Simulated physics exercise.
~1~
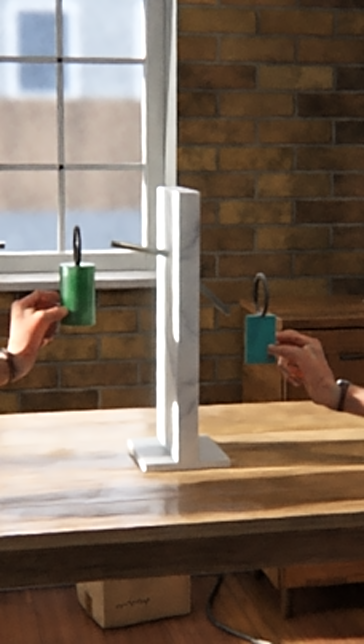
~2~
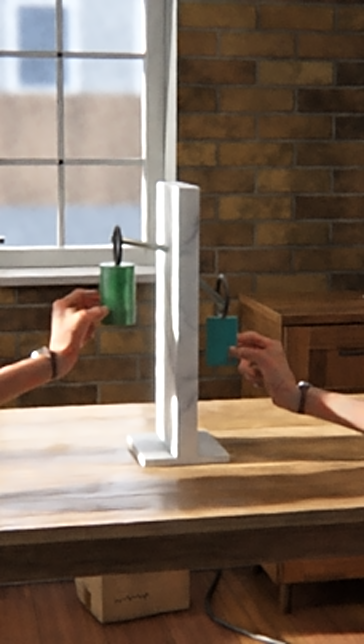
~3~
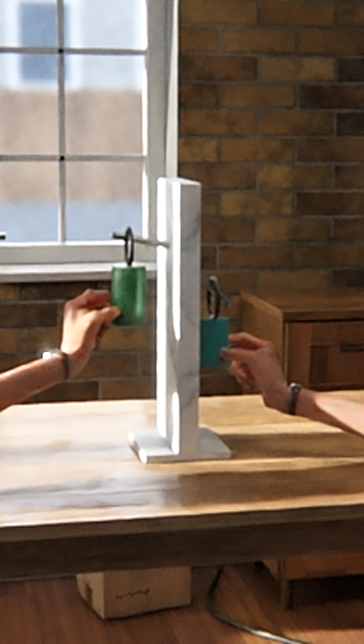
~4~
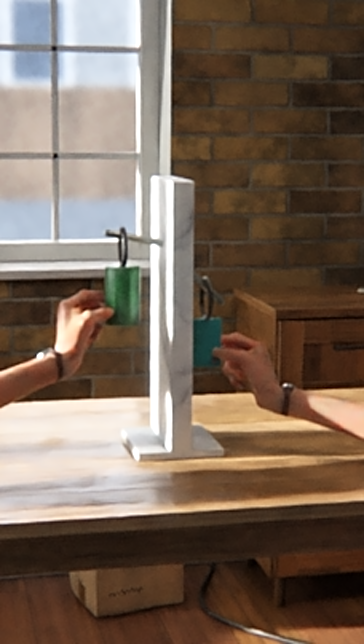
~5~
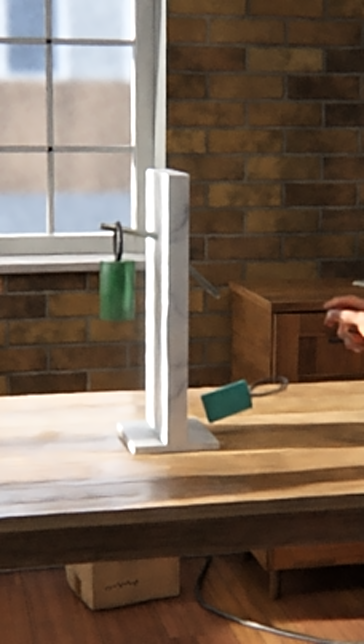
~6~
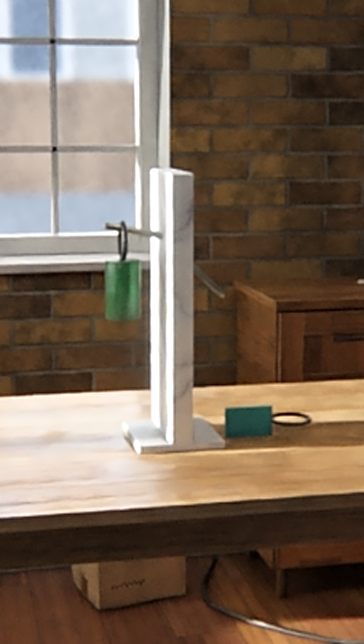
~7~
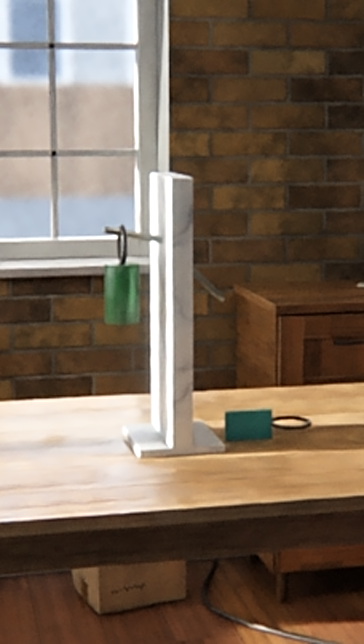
At the start, two hands hold a green lantern and a turquoise tag, each topped with a dark ring, on either side of a white peg stand on a wooden table. The left hand moves the green lantern right toward its peg, while the right hand brings the turquoise tag left toward the stand. Both pause with the rings up by the pegs. Then the hands let go and draw back, and the turquoise tag drops, tipping sideways as it falls. It ends lying on the table beside the base, while the green lantern stays hanging from its peg.
